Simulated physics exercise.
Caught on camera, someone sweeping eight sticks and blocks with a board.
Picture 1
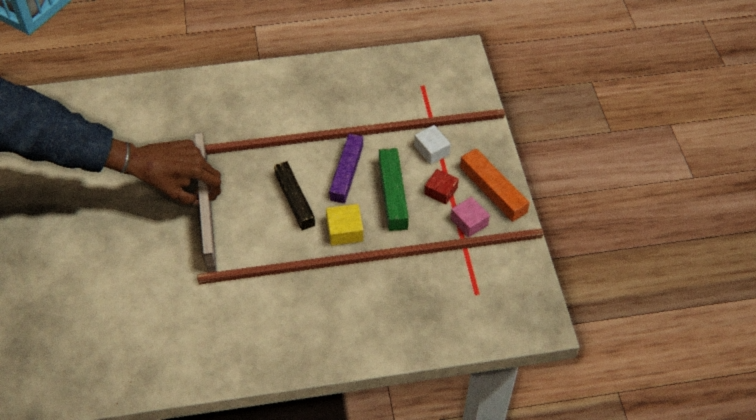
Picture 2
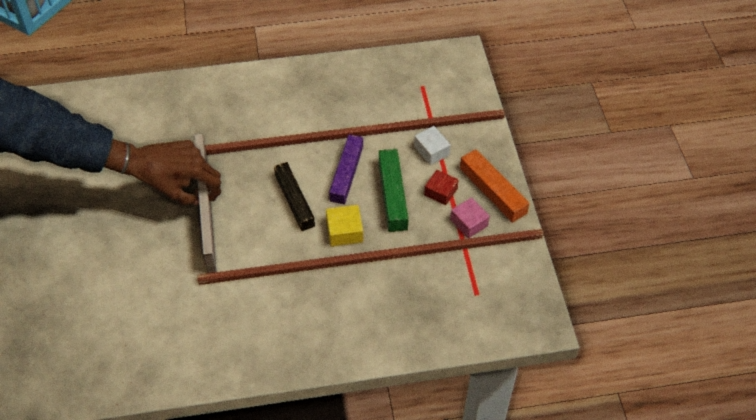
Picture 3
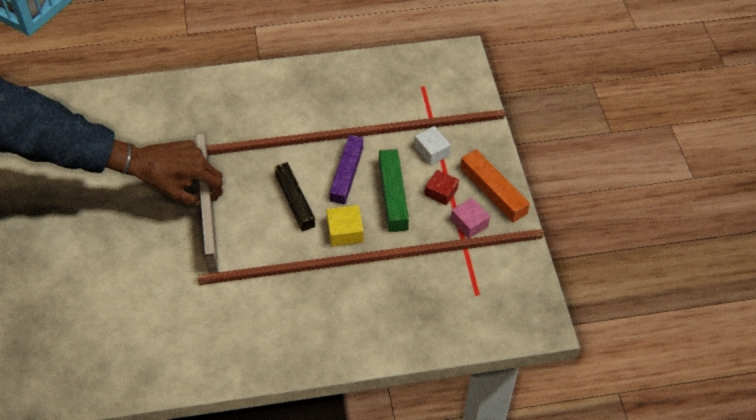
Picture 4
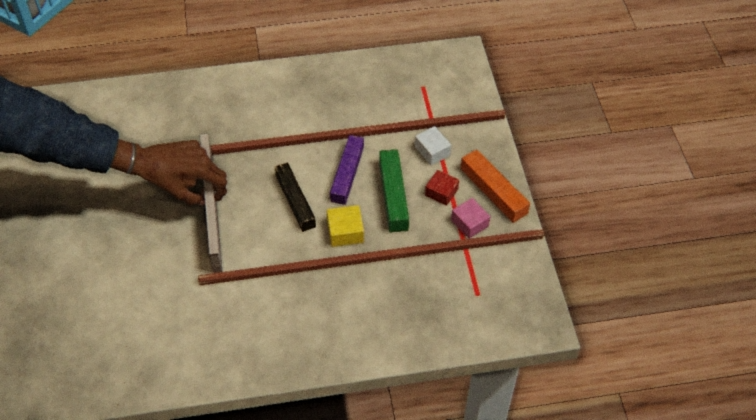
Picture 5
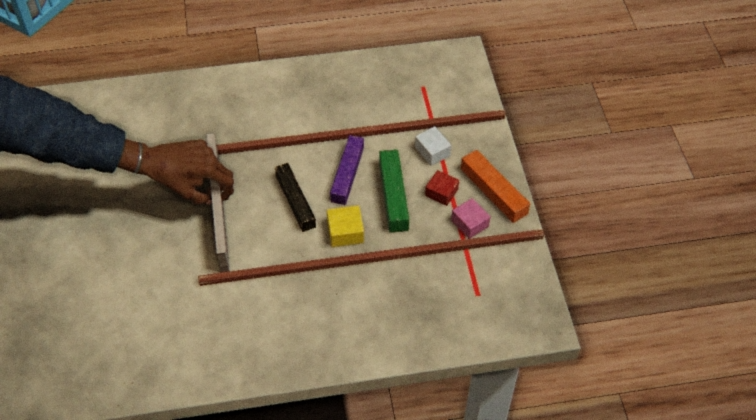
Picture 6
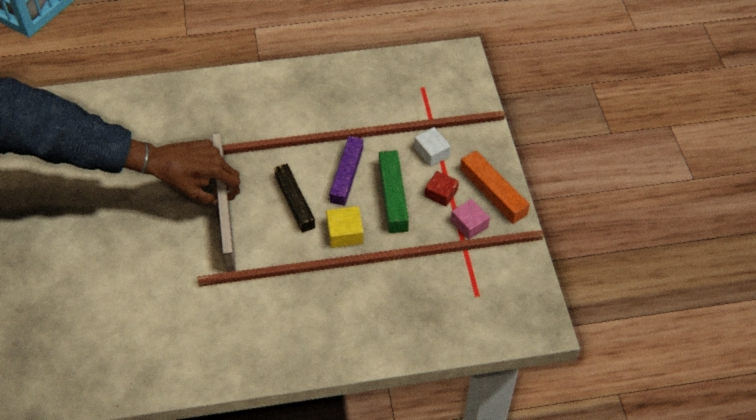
A hand gripping an upright board at the left end of two brown rails stays nearly still at first, then slides the board slightly to the right. The black, purple, yellow, green, white, red, pink and orange pieces between the rails stay in place, with the board still short of the black bar.
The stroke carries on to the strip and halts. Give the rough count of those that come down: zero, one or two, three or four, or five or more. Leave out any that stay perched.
Outcome: The number that fall off is one or two.
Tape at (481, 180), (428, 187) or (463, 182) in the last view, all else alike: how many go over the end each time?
In that order 4, 0 and 3.
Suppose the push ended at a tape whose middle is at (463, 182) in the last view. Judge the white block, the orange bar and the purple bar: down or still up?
The white block survives; the orange bar drops off; the purple bar is kept.
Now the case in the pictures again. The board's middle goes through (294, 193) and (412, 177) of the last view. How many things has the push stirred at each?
The counts are 1 and 8.
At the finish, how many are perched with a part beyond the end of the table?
The number is 2.
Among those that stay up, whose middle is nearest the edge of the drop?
Foremost is the pink block.
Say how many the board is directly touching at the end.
It touches 2.
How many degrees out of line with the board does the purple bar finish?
About 0°.
Soon after, none off yet; orange bar at rest near (494, 186); pink block at rest near (470, 219); white block at rest near (432, 147).
After that, none off yet; orange bar displaced a little near (512, 181); pink block displaced about its own width near (504, 215); white block displaced about its own width near (454, 136).
In the end, the number that fall off is one or two; gone, orange bar.
